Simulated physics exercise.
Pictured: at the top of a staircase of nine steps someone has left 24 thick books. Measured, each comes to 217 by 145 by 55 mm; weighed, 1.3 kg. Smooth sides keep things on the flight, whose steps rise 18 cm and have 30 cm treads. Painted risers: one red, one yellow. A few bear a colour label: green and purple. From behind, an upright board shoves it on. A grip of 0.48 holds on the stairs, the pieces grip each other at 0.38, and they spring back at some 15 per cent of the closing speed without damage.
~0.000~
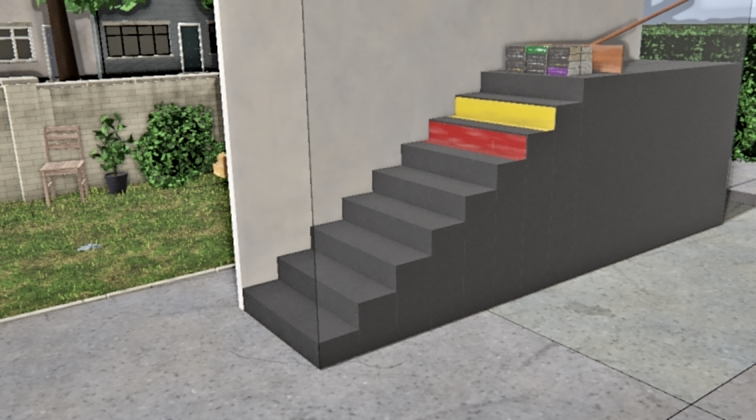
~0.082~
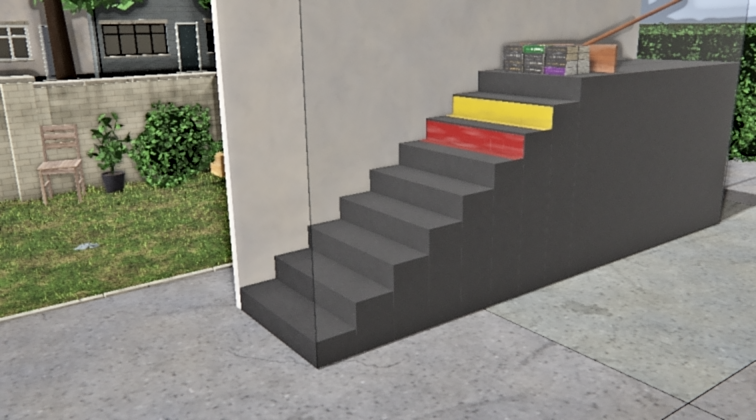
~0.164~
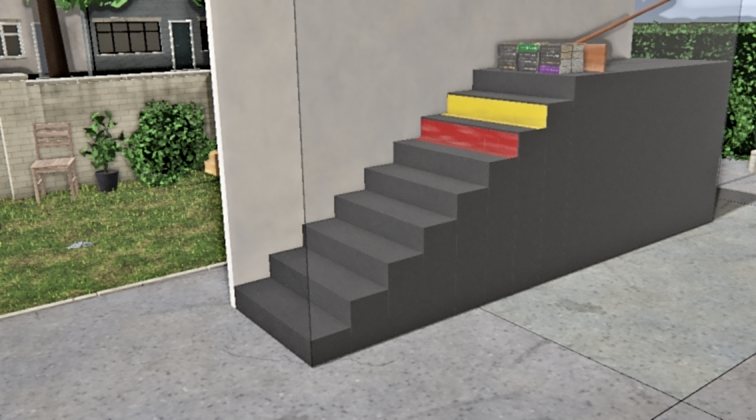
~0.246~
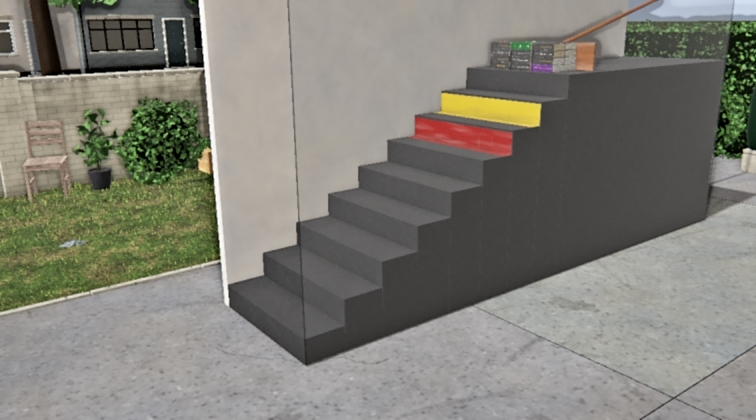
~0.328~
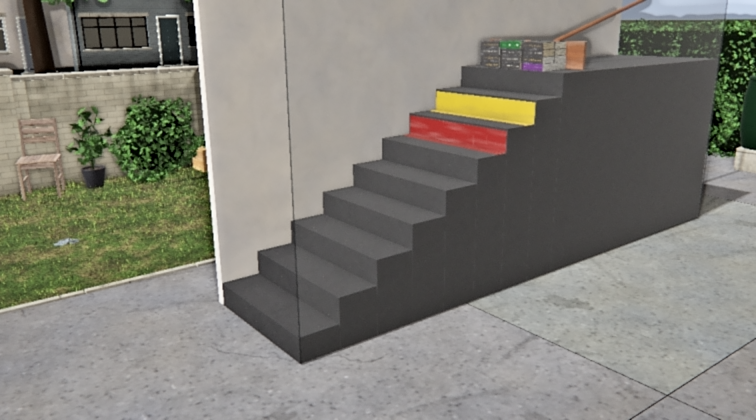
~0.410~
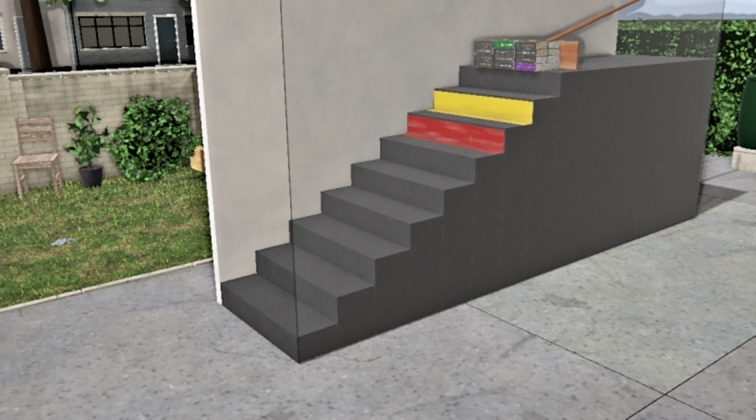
The footage shows a dark outdoor staircase with one red and one yellow riser, a cluster of small block-like items at its top; a board behind advances leftward, then pushes the cluster slightly toward the top step's edge.
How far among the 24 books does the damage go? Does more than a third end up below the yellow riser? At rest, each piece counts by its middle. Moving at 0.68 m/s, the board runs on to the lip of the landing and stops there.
It will go beyond a third.
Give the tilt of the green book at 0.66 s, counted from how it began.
Tilt: Approx. 25°.
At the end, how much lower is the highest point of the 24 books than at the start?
Roughly 21 centimetres.
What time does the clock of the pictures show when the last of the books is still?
Rest time: Around 5.0 s.
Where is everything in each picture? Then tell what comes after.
In the first frame (places mark the middle of the side facing us; the camera pans a little), board (623, 51) 53 cm from the edge; yellow riser, near end, (540, 129); red riser, near end, (512, 157); green book (536, 50); purple book (557, 72); nothing disturbed.
In the second frame, board (617, 51) 47 cm from the edge; purple book (554, 71).
In the third frame, board (606, 50) 42 cm from the edge; purple book (548, 70).
In the fourth frame, board (595, 49) 36 cm from the edge; green book (521, 46) shifted 12 mm; purple book (541, 68) shifted 7 mm; 24 disturbed, none below the yellow riser.
In the fifth frame, board (585, 47) 30 cm from the edge; green book (510, 45) shifted 8 cm; purple book (532, 67) shifted 6 cm; 24 disturbed, none below the yellow riser.
In the sixth frame, board (579, 47) 25 cm from the edge; yellow riser, near end, (518, 123); red riser, near end, (490, 151); green book (503, 45) shifted 13 cm; purple book (525, 67) shifted 12 cm; 24 disturbed, none below the yellow riser.
After 0.66 s, none of the 24 books below the yellow riser, 24 disturbed; green book leaning 27°, 8 cm lower; purple book leaning 20°, 9 cm lower.
After 1.30 s, 14 of the 24 books below the yellow riser; green book upside down; purple book 18 cm lower.
At rest (5.0 s), 17 of the 24 books below the yellow riser; green book 1.06 m lower; purple book 18 cm lower. That is 71 per cent. As the last picture would show them, middles, green book near (374, 206), purple book near (514, 91).
